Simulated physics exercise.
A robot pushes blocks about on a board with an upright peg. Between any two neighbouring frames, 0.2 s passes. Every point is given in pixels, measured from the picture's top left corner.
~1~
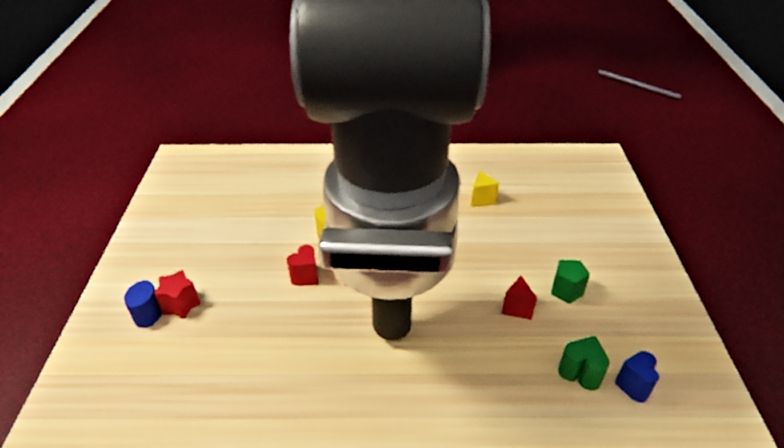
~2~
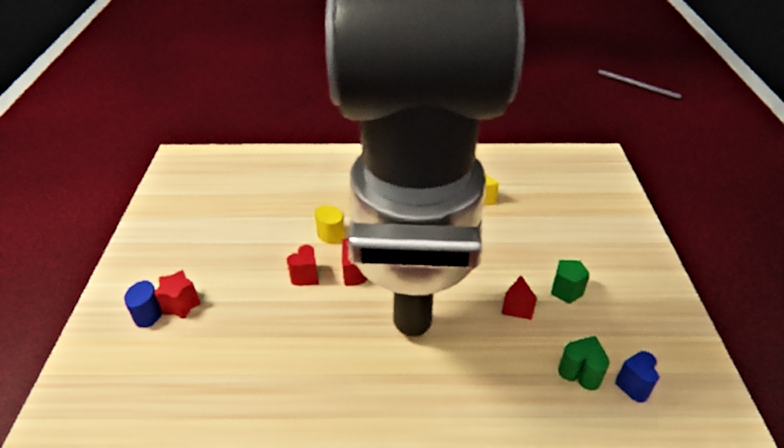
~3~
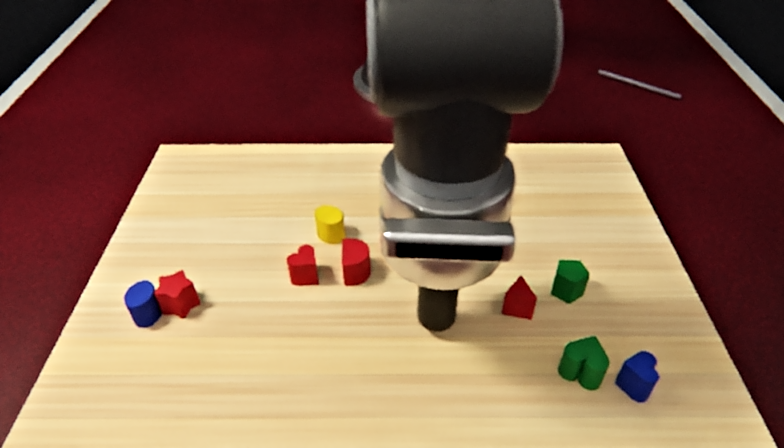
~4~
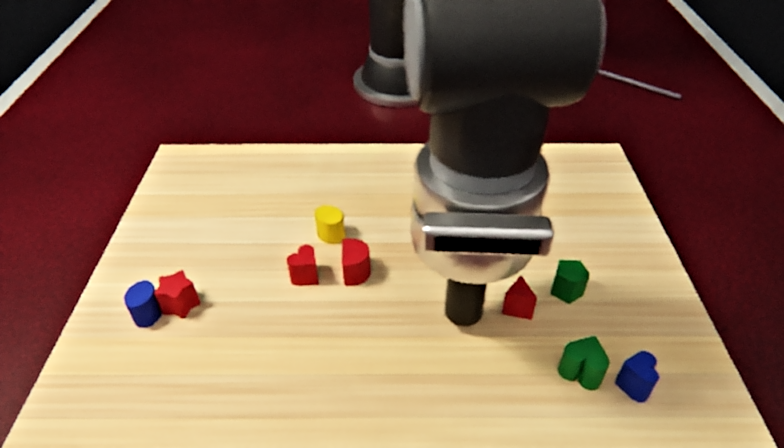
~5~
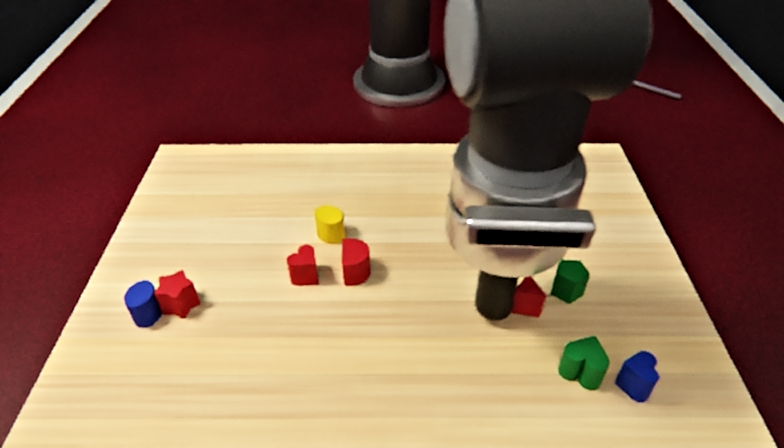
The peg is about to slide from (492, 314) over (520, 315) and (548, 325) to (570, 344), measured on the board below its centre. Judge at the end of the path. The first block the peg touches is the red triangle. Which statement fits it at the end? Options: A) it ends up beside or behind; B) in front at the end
Option A.
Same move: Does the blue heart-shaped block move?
No, it doesn't check out.
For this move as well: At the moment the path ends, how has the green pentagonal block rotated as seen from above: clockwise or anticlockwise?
Against the clock.
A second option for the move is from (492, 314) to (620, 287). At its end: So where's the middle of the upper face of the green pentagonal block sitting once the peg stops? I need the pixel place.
(611, 243)
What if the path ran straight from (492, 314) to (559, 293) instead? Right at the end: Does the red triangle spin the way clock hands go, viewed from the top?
No.
On the path given first. Halfway along, peg (537, 312); red triangle (560, 283), turned 60° anticlockwise; green pentagonal block (576, 267), turned 10° anticlockwise.
At the end, peg (573, 337); red triangle (569, 287), turned 85° anticlockwise; green pentagonal block (576, 266), turned 20° anticlockwise; green heart-shaped block not moved; blue heart-shaped block not moved.
